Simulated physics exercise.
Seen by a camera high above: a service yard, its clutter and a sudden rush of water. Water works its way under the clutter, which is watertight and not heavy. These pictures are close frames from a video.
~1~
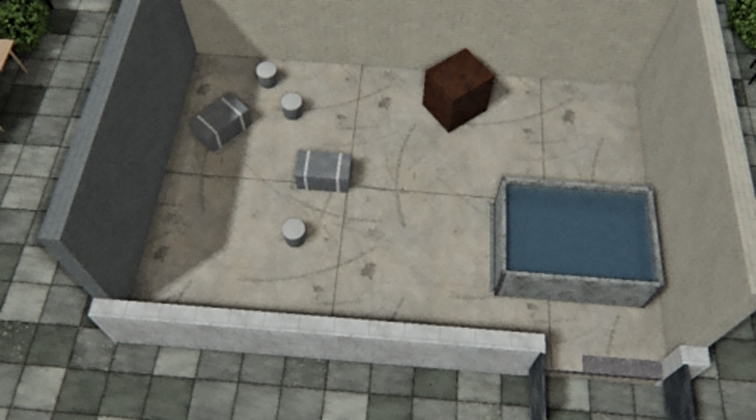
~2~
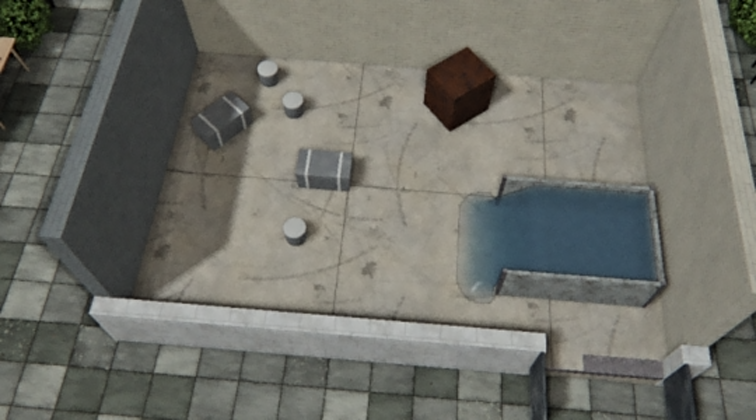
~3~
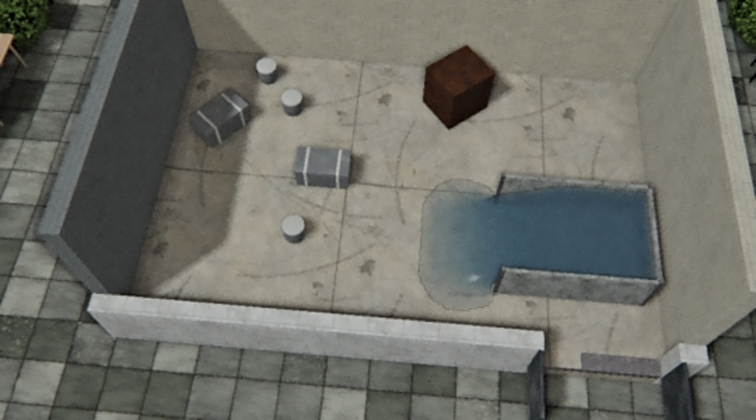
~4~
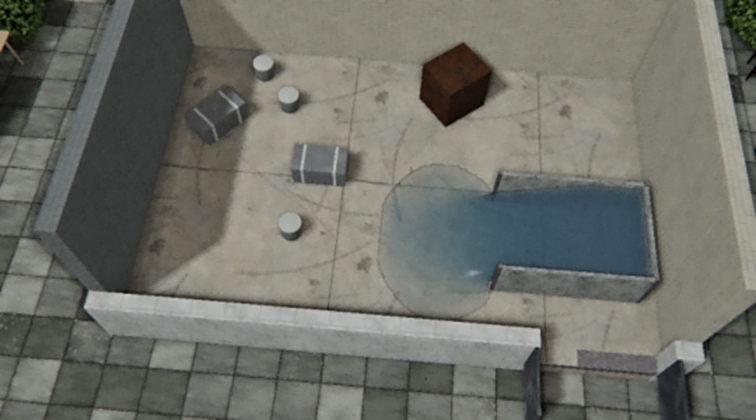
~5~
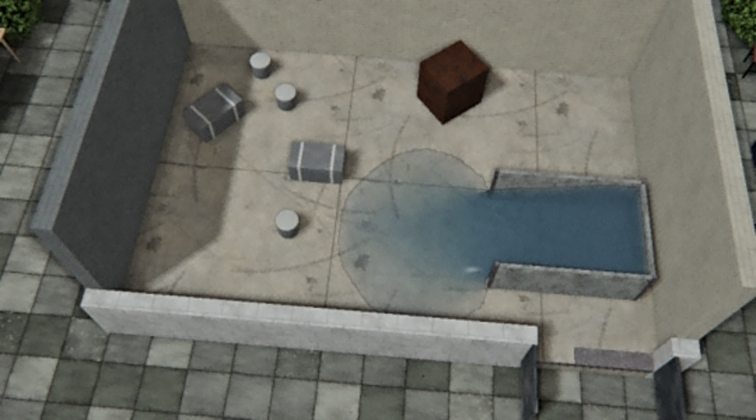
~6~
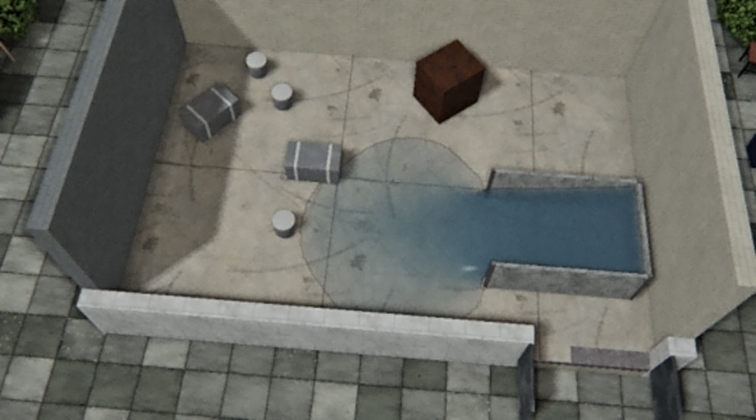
From high above, a walled service yard with a pale, cracked concrete floor is seen, with grey paving outside. A blue pool in a stone-edged tank sits at right, a rust-brown box stands near the back wall, and two grey strapped trunks and three pale pails sit at left. The tank's left side opens and water spreads leftward in a rounded sheet, while the view drifts slightly and the objects stay put.
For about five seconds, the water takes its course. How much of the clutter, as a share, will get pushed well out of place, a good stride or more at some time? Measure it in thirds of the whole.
The share is two thirds or more of the whole.
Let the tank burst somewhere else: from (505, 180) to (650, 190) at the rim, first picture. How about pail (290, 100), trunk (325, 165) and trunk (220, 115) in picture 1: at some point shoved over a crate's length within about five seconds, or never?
First covers that distance, second stays short of it, third stays short of it.
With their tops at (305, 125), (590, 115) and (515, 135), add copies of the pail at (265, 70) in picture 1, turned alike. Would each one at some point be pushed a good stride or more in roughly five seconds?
Per listing: Cleared out, largely stays, largely stays.
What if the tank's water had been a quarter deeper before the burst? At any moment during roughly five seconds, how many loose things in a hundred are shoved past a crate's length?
Share moved that far: Approx. 100 %.
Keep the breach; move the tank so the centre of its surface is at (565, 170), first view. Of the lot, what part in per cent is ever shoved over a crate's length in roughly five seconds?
Some 100 per cent, I'd say.
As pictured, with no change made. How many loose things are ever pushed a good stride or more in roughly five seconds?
My tally gives 5.
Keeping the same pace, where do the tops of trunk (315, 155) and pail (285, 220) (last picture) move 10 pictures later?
Roughly (252, 120) for the first, roughly (141, 216) for the second.
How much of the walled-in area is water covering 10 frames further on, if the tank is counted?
About 65 percent.
A moment on, 0 of 5 are well off their spots; 0 afloat.
Next, 3 of 5 are well off their spots; 1 afloat.
Later, 5 of 5 are well off their spots; 5 afloat.
In the end, 4 of 5 are well off their spots, and 5 have been at some point; 5 afloat.
